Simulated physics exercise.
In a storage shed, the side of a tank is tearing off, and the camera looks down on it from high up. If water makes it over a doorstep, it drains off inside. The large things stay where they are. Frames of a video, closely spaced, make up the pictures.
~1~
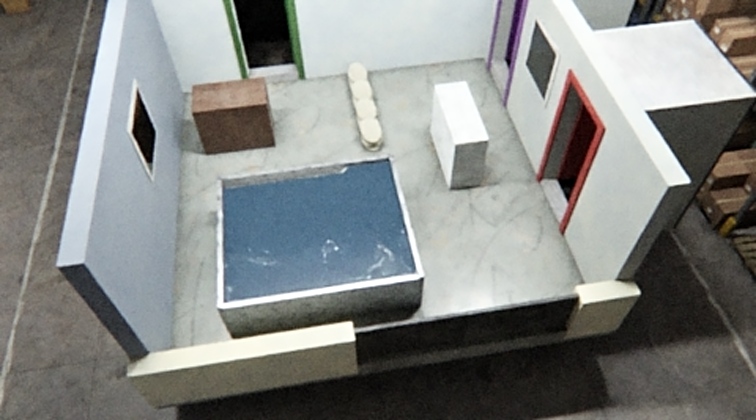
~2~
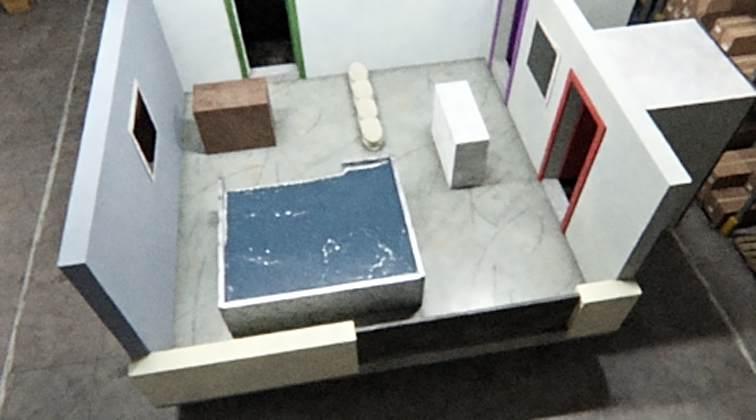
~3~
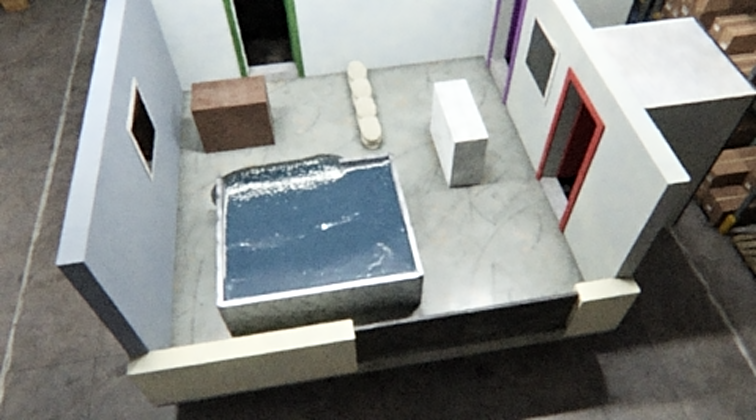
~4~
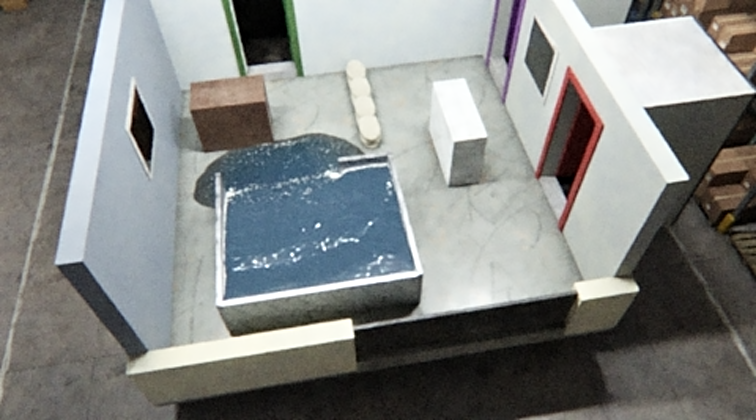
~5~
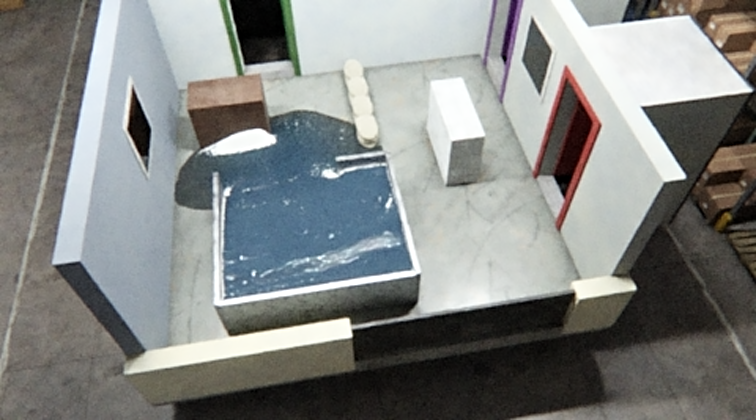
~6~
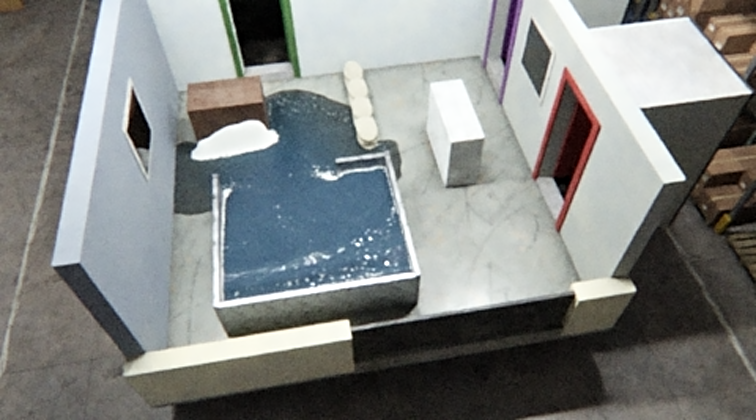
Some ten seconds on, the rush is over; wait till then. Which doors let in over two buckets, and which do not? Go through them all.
One by one: The green door will count as flooded; the purple door will not count as flooded; the red door will not count as flooded.
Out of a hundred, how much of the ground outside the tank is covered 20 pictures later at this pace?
60 %.
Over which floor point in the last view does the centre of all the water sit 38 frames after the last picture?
The balance point is around (295, 186).
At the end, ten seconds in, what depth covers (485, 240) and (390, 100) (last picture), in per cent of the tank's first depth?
I'd say around 10 and 8 in a hundred.
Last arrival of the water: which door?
It would be the door marked red.
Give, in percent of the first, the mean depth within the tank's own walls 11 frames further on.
My reading is 46 %.
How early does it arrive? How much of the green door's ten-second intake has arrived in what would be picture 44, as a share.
Result: 95 % of the ten-second total.
A moment on, water covers 30 % of the floor; the green door over two buckets in, the purple door not reached, the red door not reached.
Next, water covers 45 % of the floor; the green door over two buckets in, the purple door not reached, the red door not reached.
Then, water covers 60 % of the floor; the green door far over two buckets in, the purple door wet at the sill, nothing in, the red door not reached.
Later, water covers 85 % of the floor; the green door far over two buckets in, the purple door wet at the sill, nothing in, the red door wet at the sill, nothing in.
In the end, water covers 95 % of the floor; the green door far over two buckets in, the purple door wet at the sill, nothing in, the red door wet at the sill, nothing in.
